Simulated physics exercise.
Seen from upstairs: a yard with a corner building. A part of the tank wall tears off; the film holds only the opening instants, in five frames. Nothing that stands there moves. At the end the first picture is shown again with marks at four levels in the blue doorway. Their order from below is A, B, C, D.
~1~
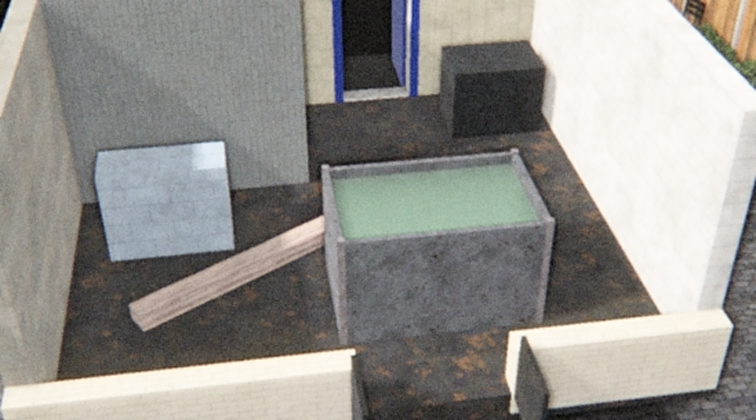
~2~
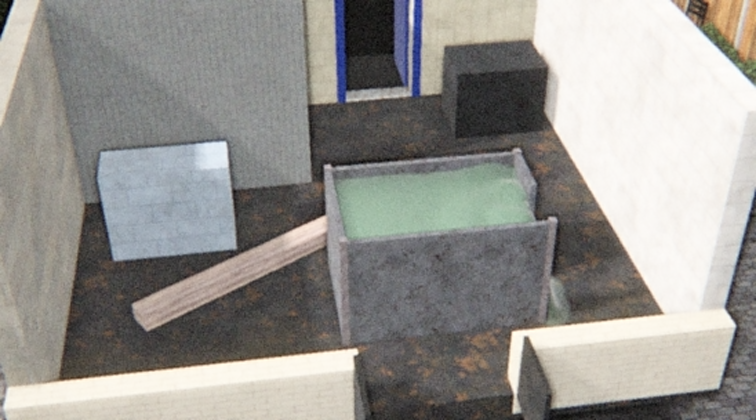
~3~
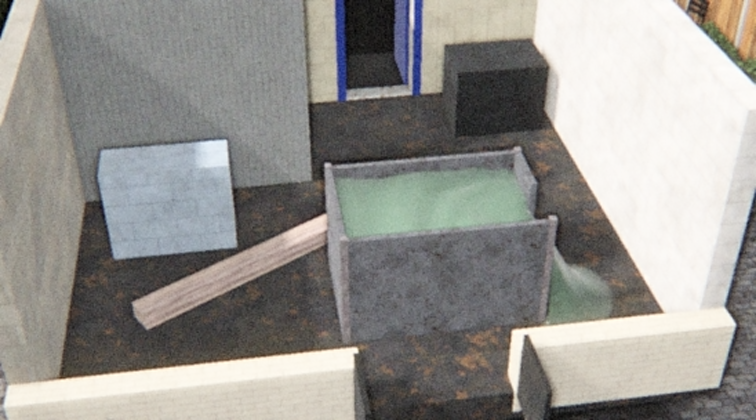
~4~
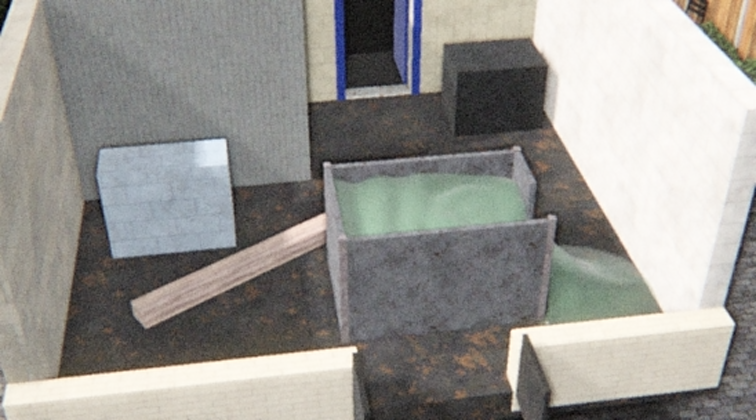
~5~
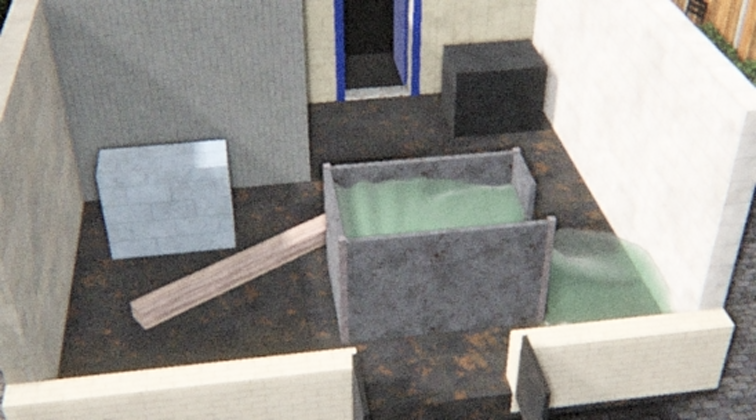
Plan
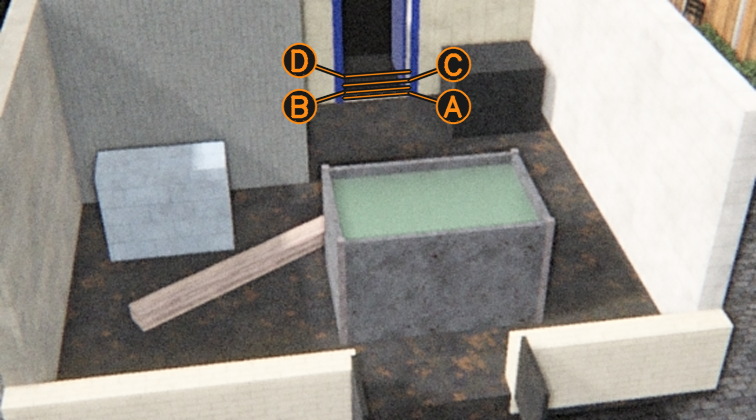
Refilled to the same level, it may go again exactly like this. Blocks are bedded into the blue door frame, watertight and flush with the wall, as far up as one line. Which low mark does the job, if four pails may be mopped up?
I would pick line B.
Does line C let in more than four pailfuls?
No, not at all.
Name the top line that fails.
Line A.
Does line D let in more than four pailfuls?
No.
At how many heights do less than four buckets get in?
Three of the four.
On the marked copy, A at (376, 95); B at (376, 90); C at (376, 82); D at (376, 74); from the bottom up A, B, C, D.
With A, about 10 bucketfuls get in.
With B, a bucket or two gets in.
With C, nothing gets over.
With D, nothing gets over.
